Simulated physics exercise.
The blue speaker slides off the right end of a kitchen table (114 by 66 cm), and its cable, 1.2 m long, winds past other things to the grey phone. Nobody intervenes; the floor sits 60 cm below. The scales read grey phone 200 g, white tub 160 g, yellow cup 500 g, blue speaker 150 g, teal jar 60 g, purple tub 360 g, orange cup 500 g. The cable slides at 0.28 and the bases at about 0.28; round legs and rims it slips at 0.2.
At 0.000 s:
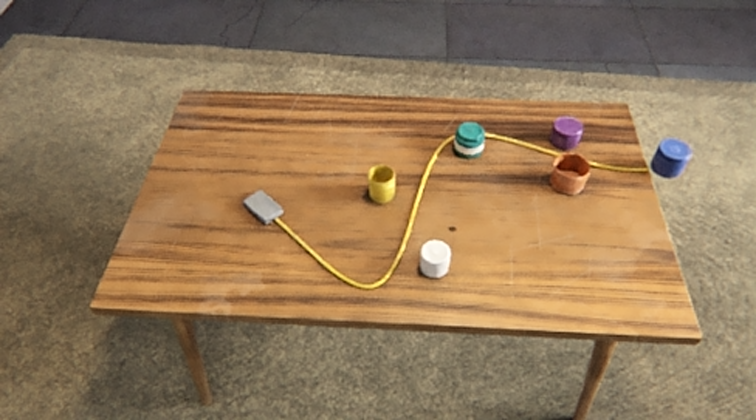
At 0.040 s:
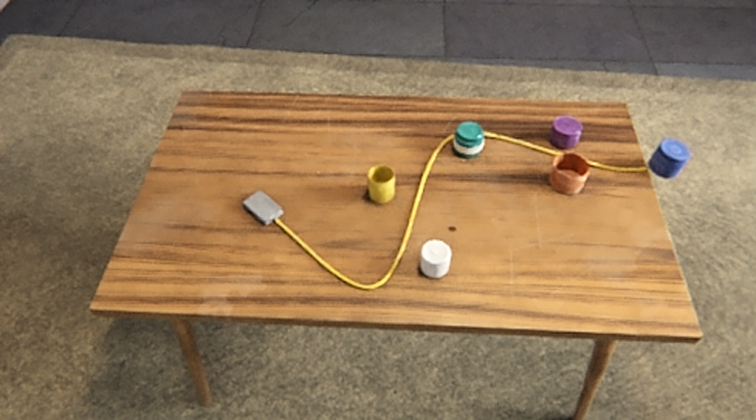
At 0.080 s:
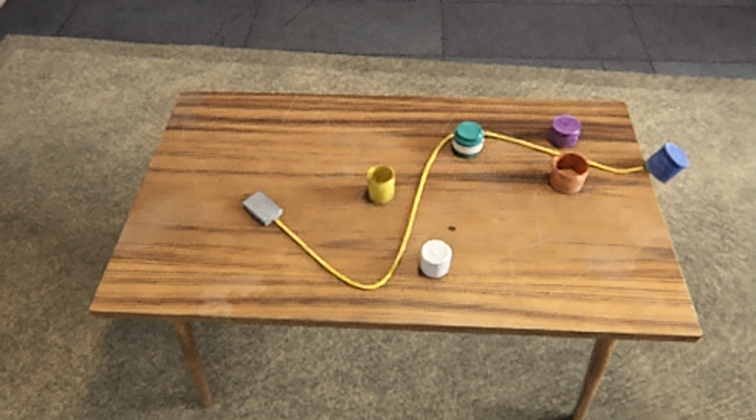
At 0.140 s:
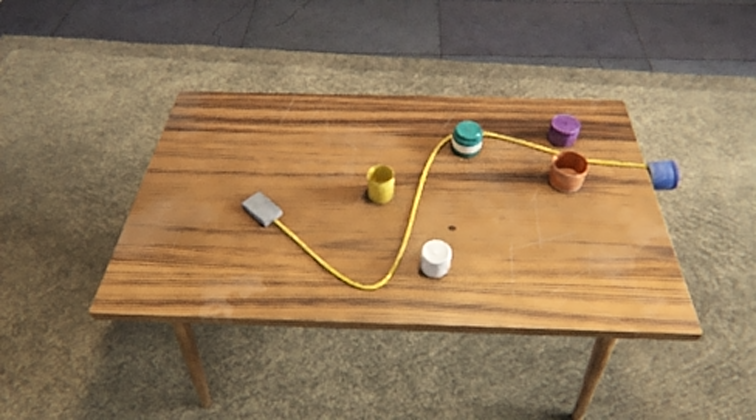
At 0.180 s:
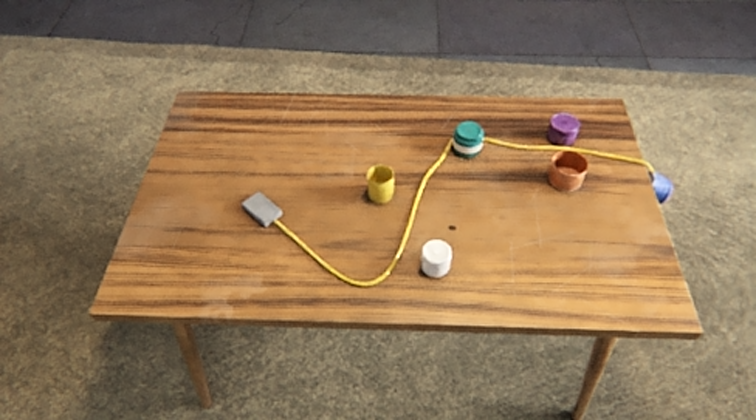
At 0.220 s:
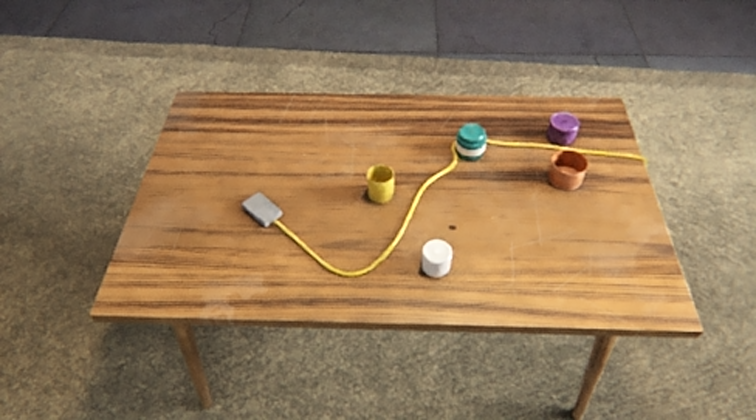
At first, a yellow cable winds across a wooden table from a grey phone past cups and tubs to a blue speaker at the right edge. The speaker tips over the edge and drops out of sight, and the cable pulls straighter, its curve shifting as the teal jar nudges slightly right.
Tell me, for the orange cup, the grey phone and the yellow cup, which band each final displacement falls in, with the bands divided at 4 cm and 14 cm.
Bands: Orange cup - lowest band, grey phone - highest band, yellow cup - lowest band.
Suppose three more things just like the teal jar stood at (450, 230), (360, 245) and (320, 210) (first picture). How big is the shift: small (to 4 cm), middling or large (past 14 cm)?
In turn, the three show only a little movement, a lot of movement and a medium amount of movement.
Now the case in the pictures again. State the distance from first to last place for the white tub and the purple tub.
For the white tub it's 0 cm, while the purple tub comes to 0 cm.
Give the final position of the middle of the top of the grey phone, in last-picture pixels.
Check near (346, 197) - that's where it comes to rest.
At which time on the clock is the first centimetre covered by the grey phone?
Grey phone: 0.40 s.
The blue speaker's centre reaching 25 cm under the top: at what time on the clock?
At about 0.30 s.
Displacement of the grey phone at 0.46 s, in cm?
The grey phone is 4 cm out of place.
By 0.5 s, the cable's tail end at (303, 198); grey phone 5 cm off its start, teal jar 19 cm off its start, blue speaker over the edge.
By 0.7 s, the cable's tail end at (362, 201); grey phone 17 cm off its start, teal jar 43 cm off its start, blue speaker over the edge.
By 1.0 s, the cable's tail end at (366, 201); grey phone 18 cm off its start at (346, 197), teal jar 49 cm off its start at (623, 288), blue speaker over the edge.
By 1.2 s, the cable's tail end at (366, 201); grey phone 18 cm off its start, teal jar 49 cm off its start, blue speaker over the edge.
By 2.4 s, the cable's tail end at (366, 201); grey phone 18 cm off its start at (346, 197), yellow cup 0 cm off its start at (380, 174), orange cup 0 cm off its start at (570, 161), teal jar 49 cm off its start at (623, 288).
